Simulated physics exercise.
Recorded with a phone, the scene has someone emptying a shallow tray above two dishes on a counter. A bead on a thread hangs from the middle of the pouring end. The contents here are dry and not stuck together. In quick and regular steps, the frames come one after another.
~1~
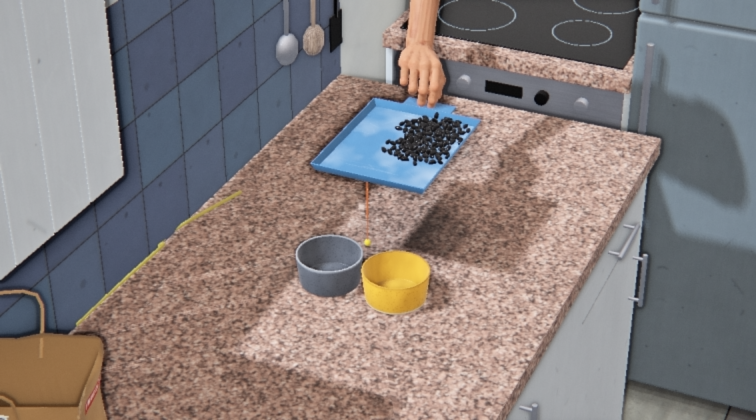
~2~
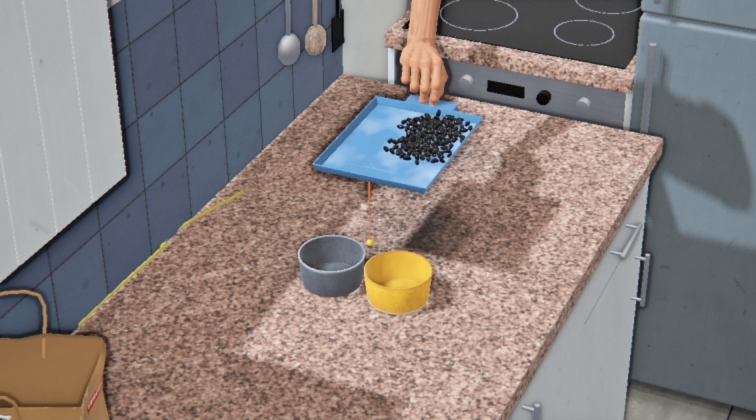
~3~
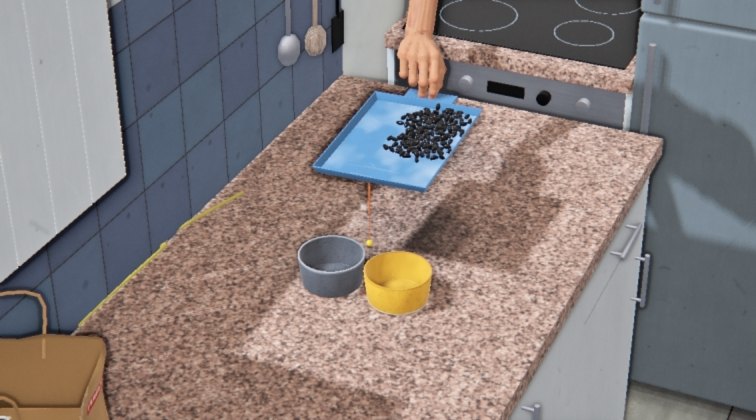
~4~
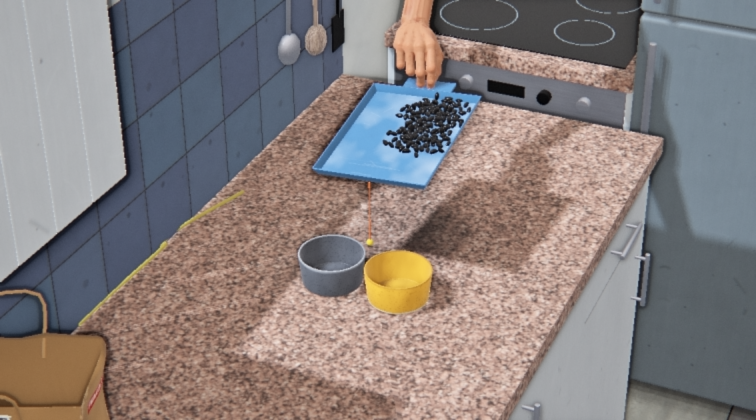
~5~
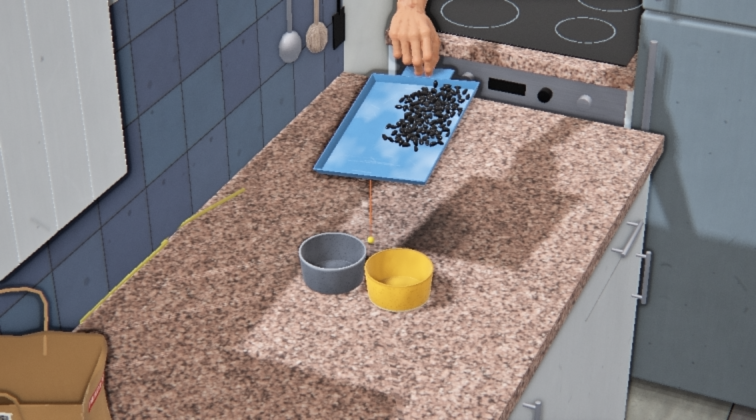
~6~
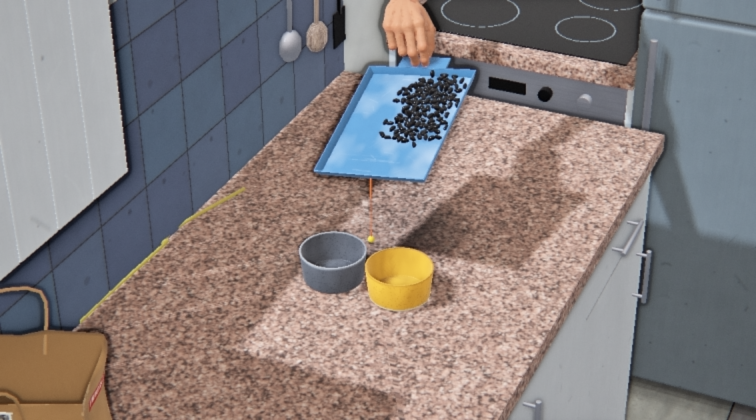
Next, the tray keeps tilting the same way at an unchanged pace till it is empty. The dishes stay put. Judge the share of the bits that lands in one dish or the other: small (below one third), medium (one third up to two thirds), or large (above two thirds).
The share is medium.
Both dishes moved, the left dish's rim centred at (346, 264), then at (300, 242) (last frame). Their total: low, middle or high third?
Try one: Under a third. Try two: More than two thirds.
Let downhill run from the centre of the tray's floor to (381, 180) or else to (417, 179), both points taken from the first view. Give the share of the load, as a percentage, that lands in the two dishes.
The first try gives close to 60 percent; the next gives 60 percent.
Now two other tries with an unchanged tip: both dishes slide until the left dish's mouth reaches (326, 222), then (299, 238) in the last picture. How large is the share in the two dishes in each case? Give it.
Some 20 percent in the first case, 80 percent in the second.
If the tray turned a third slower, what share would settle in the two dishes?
Close to 70 in a hundred.
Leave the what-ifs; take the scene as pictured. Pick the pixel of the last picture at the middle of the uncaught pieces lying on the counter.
Look around (275, 269) in the last picture.
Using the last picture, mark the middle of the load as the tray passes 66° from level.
I'd mark it close to (328, 180).
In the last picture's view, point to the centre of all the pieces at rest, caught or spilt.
Once it all stops, the middle lies near (309, 273).
Shortly afterwards, tray tipped steeply; near half on the tray; only a few in the left dish; only a few outside both; near a third in the air.
Next, tray tipped past a quarter turn; only a few in the right dish; near half in the left dish; near half outside both; only a few in the air.
Some moments later, tray tipped past a quarter turn; only a few in the right dish; near half in the left dish; near half outside both.
In the end, tray tipped past a quarter turn; only a few in the right dish; near half in the left dish; near half outside both.
